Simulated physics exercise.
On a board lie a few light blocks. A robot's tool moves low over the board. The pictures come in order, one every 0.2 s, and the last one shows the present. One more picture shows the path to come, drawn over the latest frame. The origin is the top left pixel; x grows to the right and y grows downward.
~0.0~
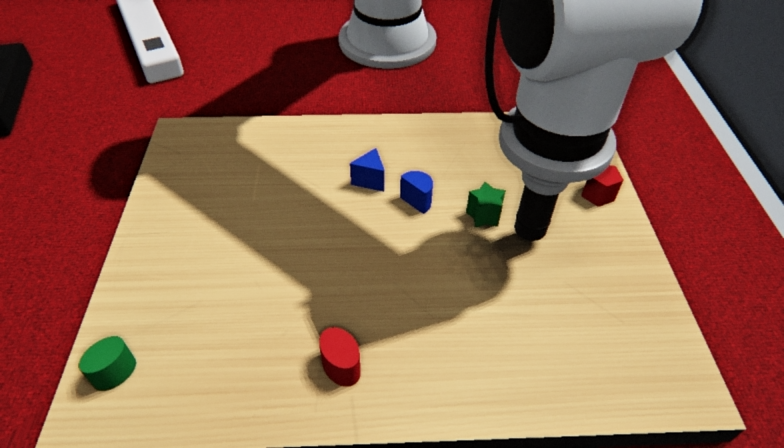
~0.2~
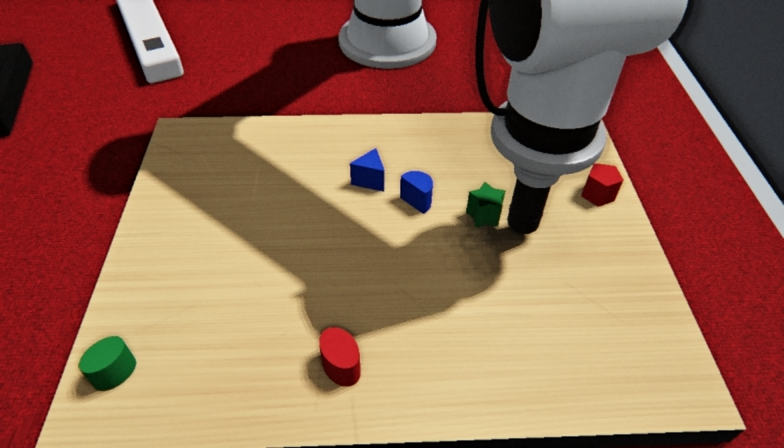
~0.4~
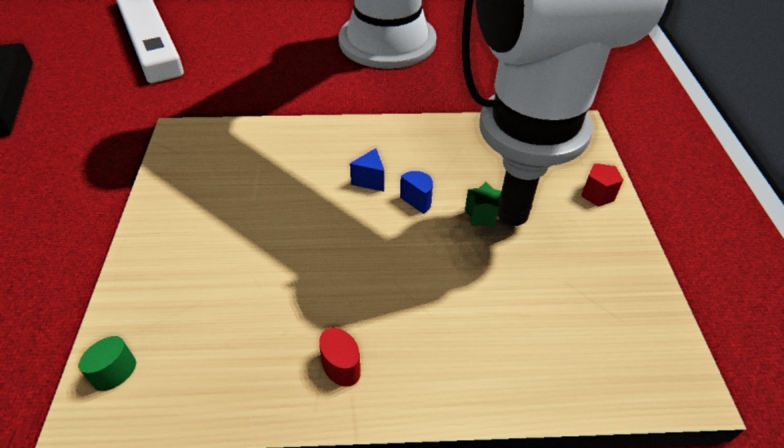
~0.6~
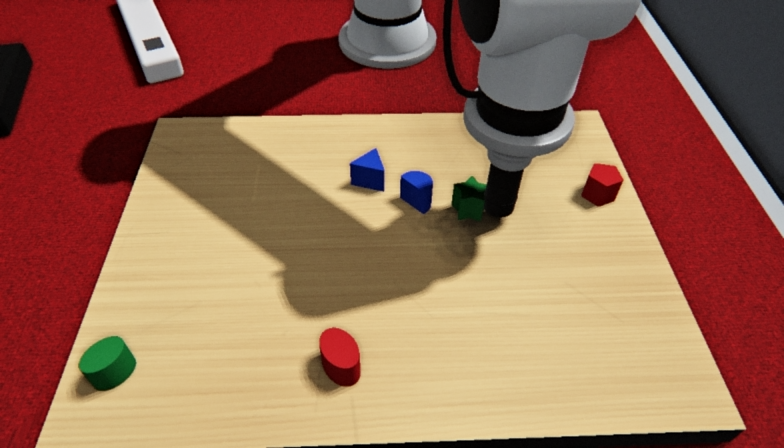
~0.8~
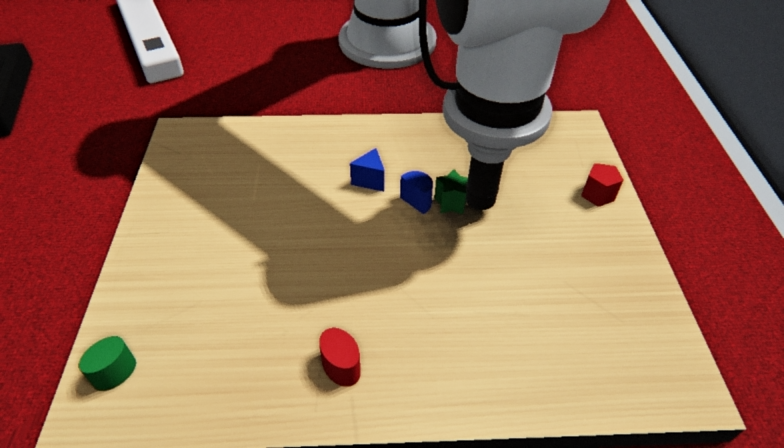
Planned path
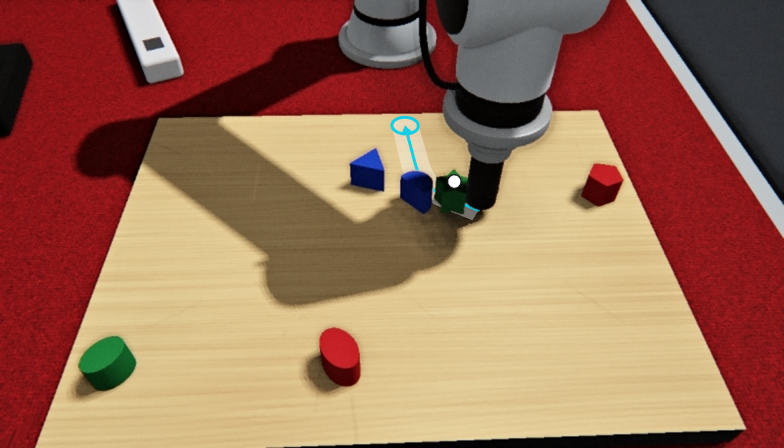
In this clip, a robot arm's dark tool moves left low over a wooden board, reaches a green star block and pushes it left toward a blue half-round block, while the blue triangle and the red blocks stay still.
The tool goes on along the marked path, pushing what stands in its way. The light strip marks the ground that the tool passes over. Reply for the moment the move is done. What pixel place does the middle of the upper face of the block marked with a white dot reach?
Roughly at (396, 162).
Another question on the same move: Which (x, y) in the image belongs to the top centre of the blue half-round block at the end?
It ends at (380, 177).
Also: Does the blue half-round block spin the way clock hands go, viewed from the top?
I'd say no.
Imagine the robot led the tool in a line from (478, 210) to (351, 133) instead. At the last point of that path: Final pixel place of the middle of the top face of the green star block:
The middle of its upper face should be somewhere near (392, 160).
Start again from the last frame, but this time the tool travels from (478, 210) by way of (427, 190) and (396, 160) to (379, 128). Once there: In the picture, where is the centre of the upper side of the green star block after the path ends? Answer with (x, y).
At the end it should sit near (380, 161).
Drawn move, from (478, 210) by way of (432, 189) and (413, 156) to (405, 125); the dot is on the green star block.
On the path given first. One third of the way, tool (433, 179); blue triangle (363, 159), turned 35° clockwise; blue half-round block (383, 176), turned 25° anticlockwise; green star block (405, 167), turned 20° anticlockwise.
Two thirds of the way, tool (414, 146); blue triangle (363, 159), turned 40° clockwise; blue half-round block (380, 177), turned 30° anticlockwise; green star block (396, 162), turned 50° anticlockwise.
At the end, tool (405, 115); blue triangle (363, 159), turned 40° clockwise; blue half-round block (380, 177), turned 30° anticlockwise; green star block (396, 162), turned 50° anticlockwise.
